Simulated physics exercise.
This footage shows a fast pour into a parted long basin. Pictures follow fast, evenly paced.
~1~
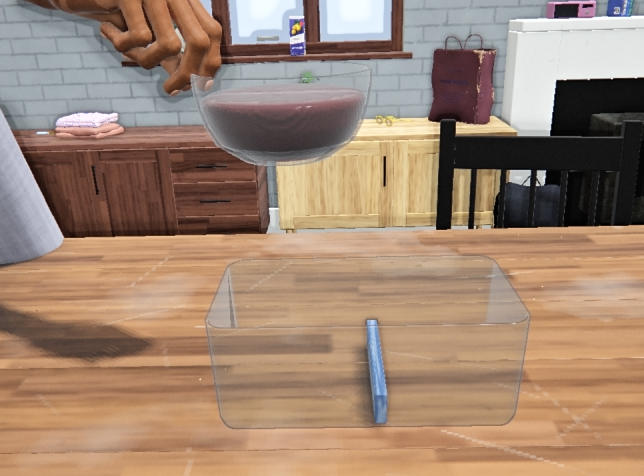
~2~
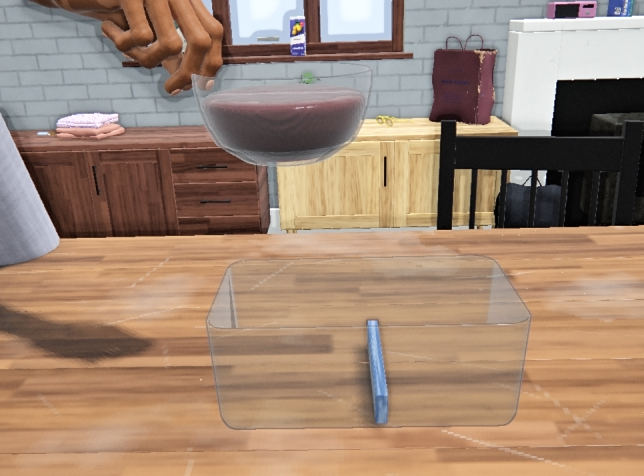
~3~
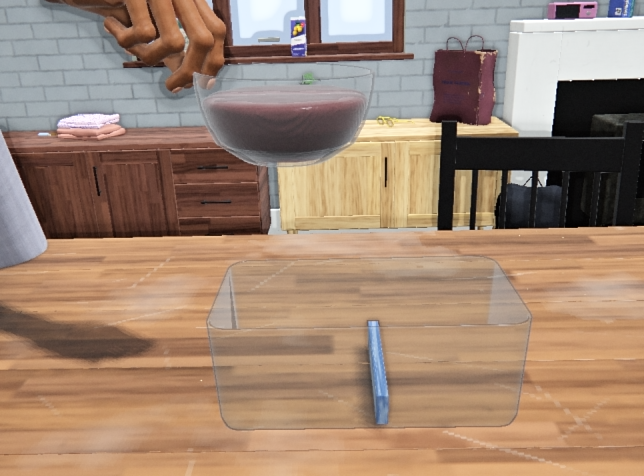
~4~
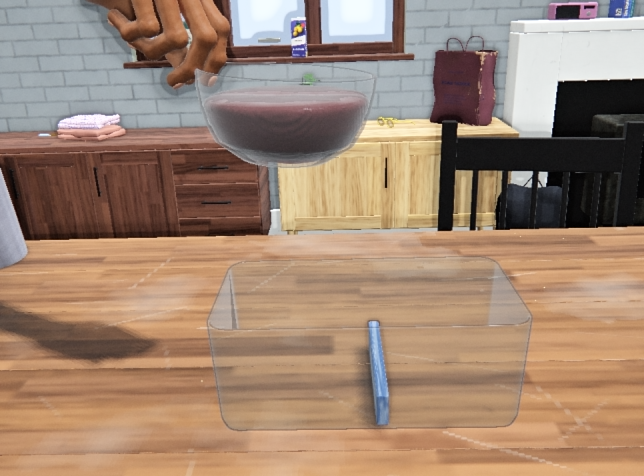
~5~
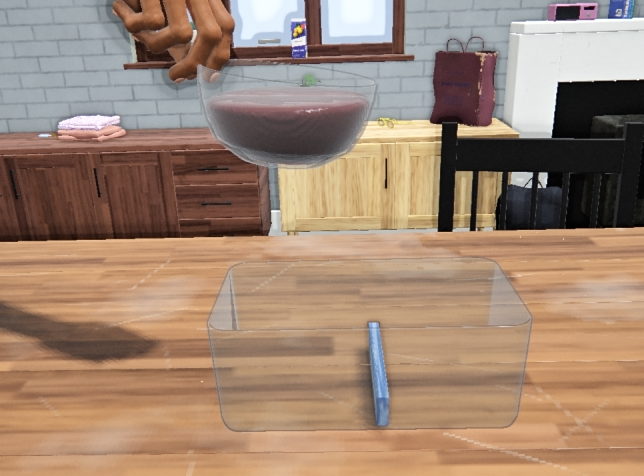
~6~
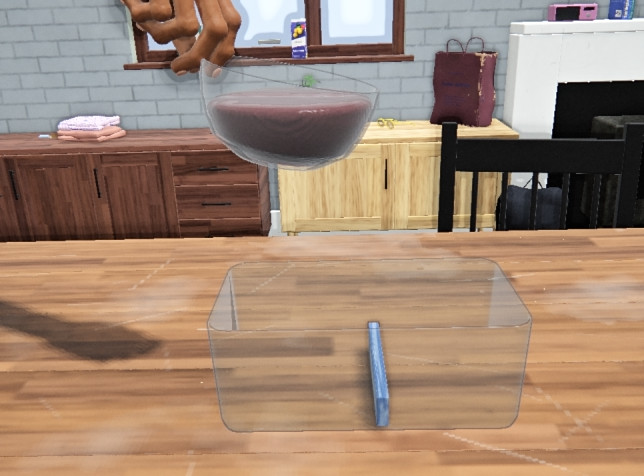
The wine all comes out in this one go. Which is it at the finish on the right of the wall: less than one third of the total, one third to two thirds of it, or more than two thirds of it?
At the finish the right of the wall has more than two thirds of the total.
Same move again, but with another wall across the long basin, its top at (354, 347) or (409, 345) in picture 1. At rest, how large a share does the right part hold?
About 95 % and 70 %.
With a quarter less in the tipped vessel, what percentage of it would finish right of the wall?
Near 90 in a hundred.
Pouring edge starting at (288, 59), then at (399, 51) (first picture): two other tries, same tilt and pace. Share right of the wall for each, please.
First place gives some 50 %, second place some 70 %.
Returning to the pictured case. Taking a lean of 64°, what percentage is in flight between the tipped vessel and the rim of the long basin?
Roughly 35 percent.
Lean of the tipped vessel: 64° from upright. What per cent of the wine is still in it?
Roughly 50 percent.
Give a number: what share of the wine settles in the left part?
It works out to around 10 percent.
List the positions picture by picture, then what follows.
In the first picture, it leans 0°; its right rim is at (371, 70); the wine meets the walls at (202, 97) and (365, 92); the long basin's rim runs from (218, 292) to (510, 287); the wall's top is at (376, 355).
In the second picture, it leans 1°; its right rim is at (372, 71); the wine meets the walls at (203, 96) and (366, 93).
In the third picture, it leans 2°; its right rim is at (373, 74); the wine meets the walls at (204, 96) and (368, 94).
In the fourth picture, it leans 5°; its right rim is at (375, 78); the wine meets the walls at (206, 97) and (369, 95).
In the fifth picture, it leans 8°; its right rim is at (377, 85); the wine meets the walls at (208, 97) and (371, 96).
In the sixth picture, it leans 12°; its right rim is at (378, 92); the wine meets the walls at (209, 98) and (373, 98).
A moment on, the tilt is 64° and 52 per cent is still to pour, 0 is left of the wall and 11 right of it.
Next, the tilt is 98° and 5 per cent is still to pour, 4 is left of the wall and 79 right of it.
Then the tilt is 105° and 0 per cent is still to pour, 11 is left of the wall and 87 right of it.
Later the tilt is 105° and 0 per cent is still to pour, 12 is left of the wall and 86 right of it.
Finally, 12 per cent lies left of the wall, 86 right of it and 2 outside.
